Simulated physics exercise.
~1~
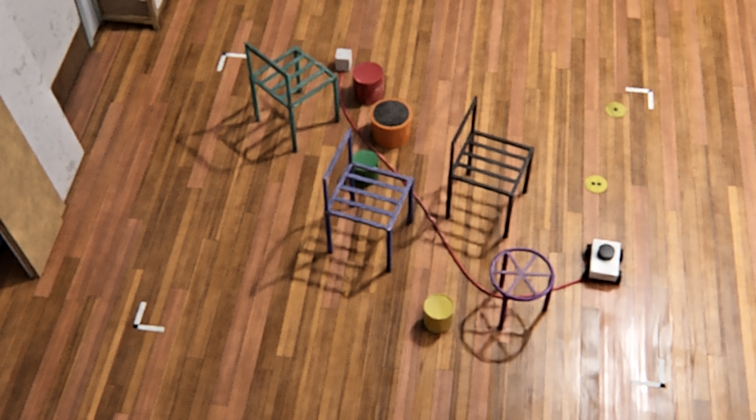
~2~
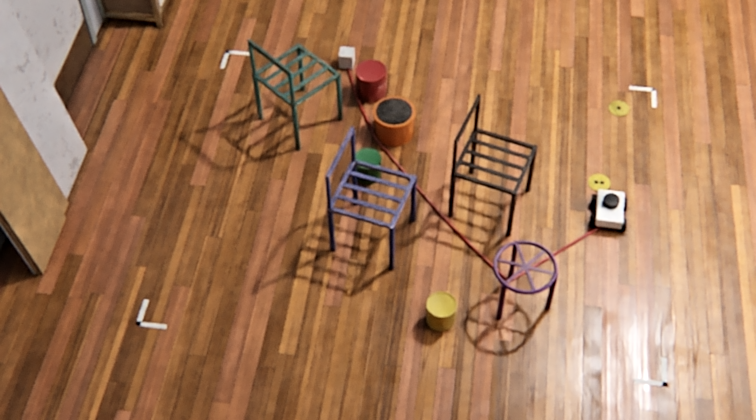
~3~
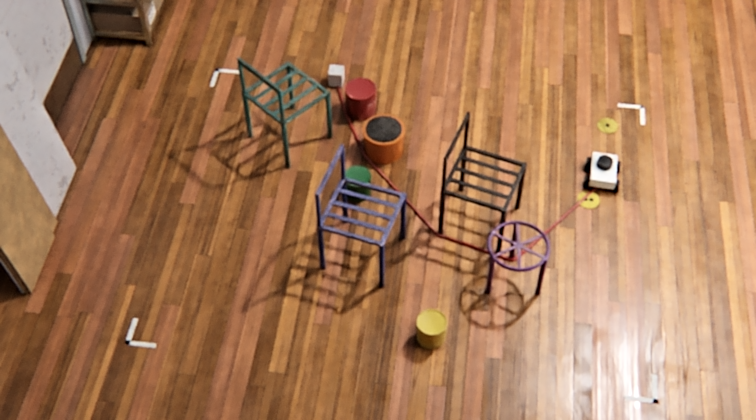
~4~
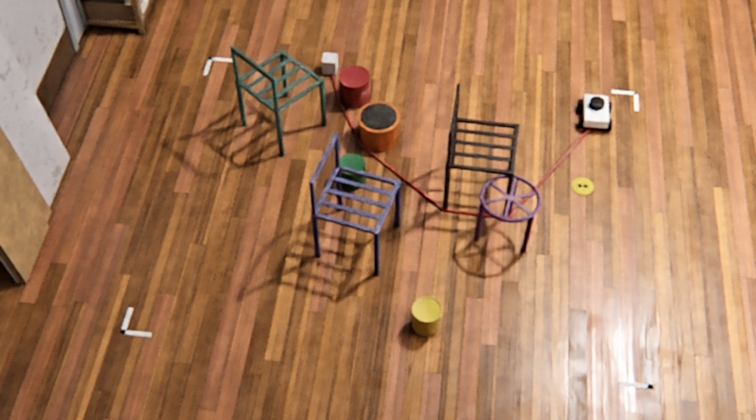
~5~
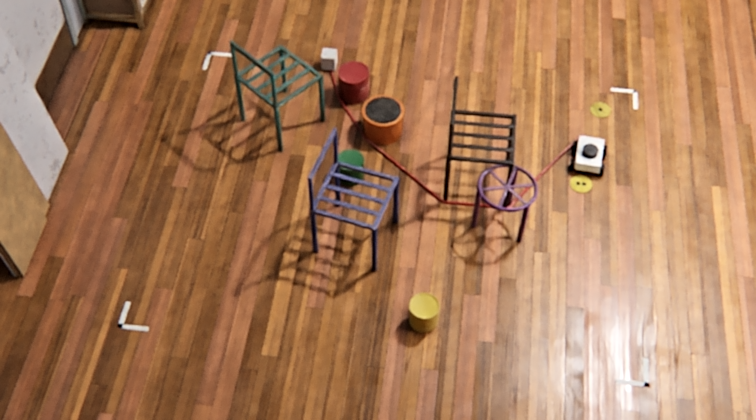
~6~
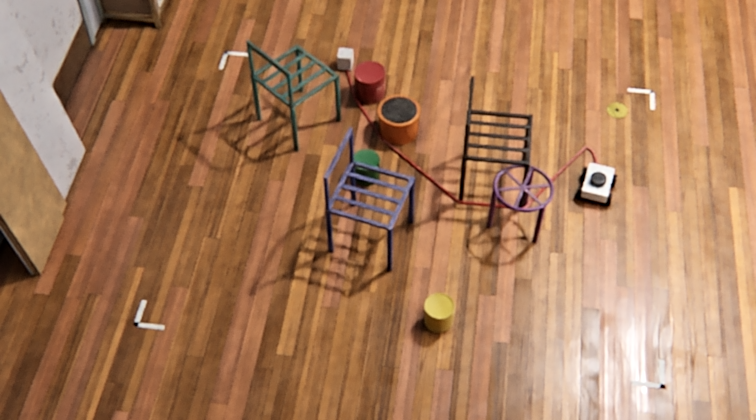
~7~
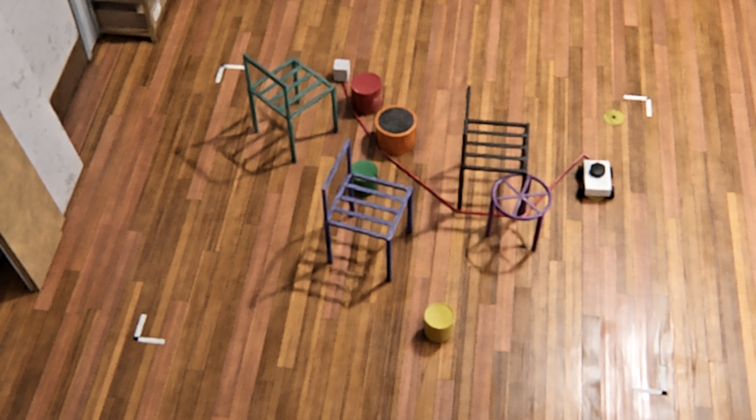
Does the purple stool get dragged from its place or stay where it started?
The purple stool gets dragged from its place by the lead. The black chair moves as well, while the yellow bucket hardly stirs.
